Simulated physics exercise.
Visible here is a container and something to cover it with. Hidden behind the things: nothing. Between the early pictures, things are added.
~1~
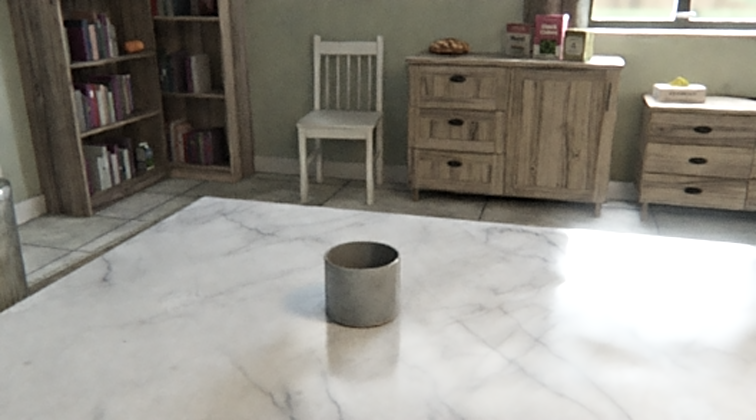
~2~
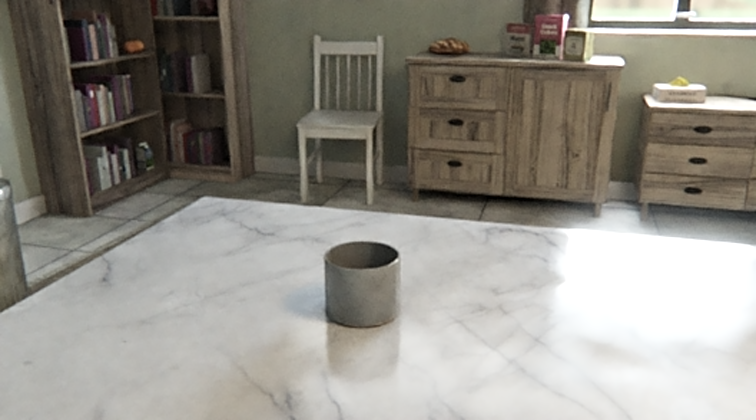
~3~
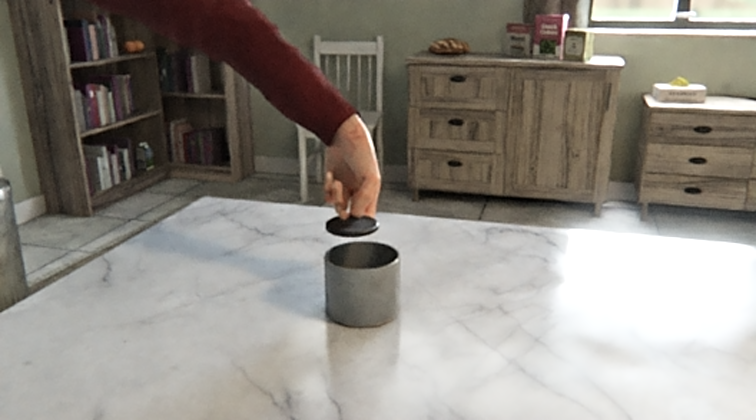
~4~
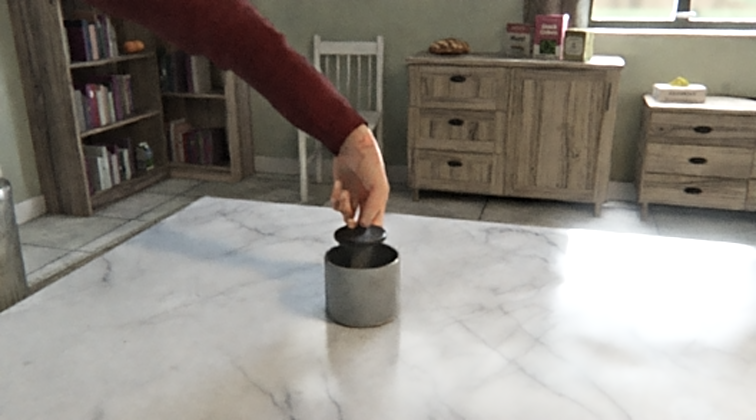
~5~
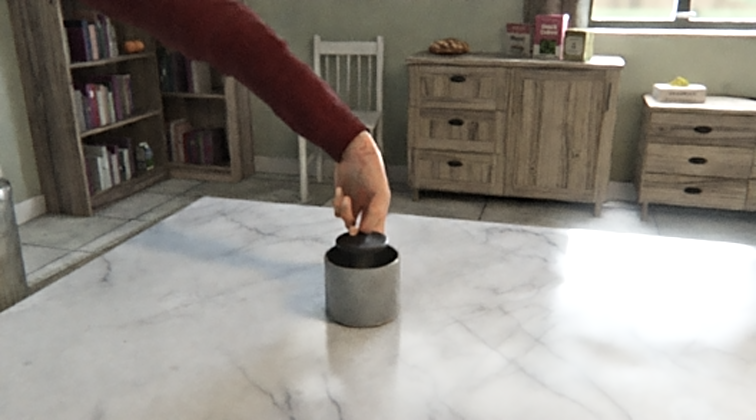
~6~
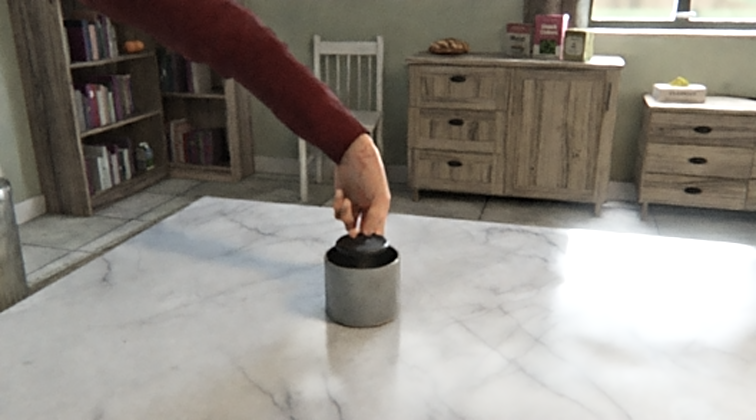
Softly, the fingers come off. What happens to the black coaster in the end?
It ends up inside.
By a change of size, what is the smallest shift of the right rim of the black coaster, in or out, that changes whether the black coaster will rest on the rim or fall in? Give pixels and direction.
Shift it right by around 8 pixels.
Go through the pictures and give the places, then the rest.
The first picture shows jug (363, 283).
The second picture shows jug (363, 283).
The third picture shows still on the way; black coaster (352, 225); jug (363, 283).
The fourth picture shows still on the way; black coaster (361, 235); jug (363, 283).
The fifth picture shows still on the way; black coaster (362, 242); jug (363, 283).
The sixth picture shows in place, still held; black coaster (362, 244); jug (363, 283).
Then, 0.14 s later than the last frame, black coaster shifted about its own width near (363, 277).
When it is over, the black coaster falls in, near (363, 304).
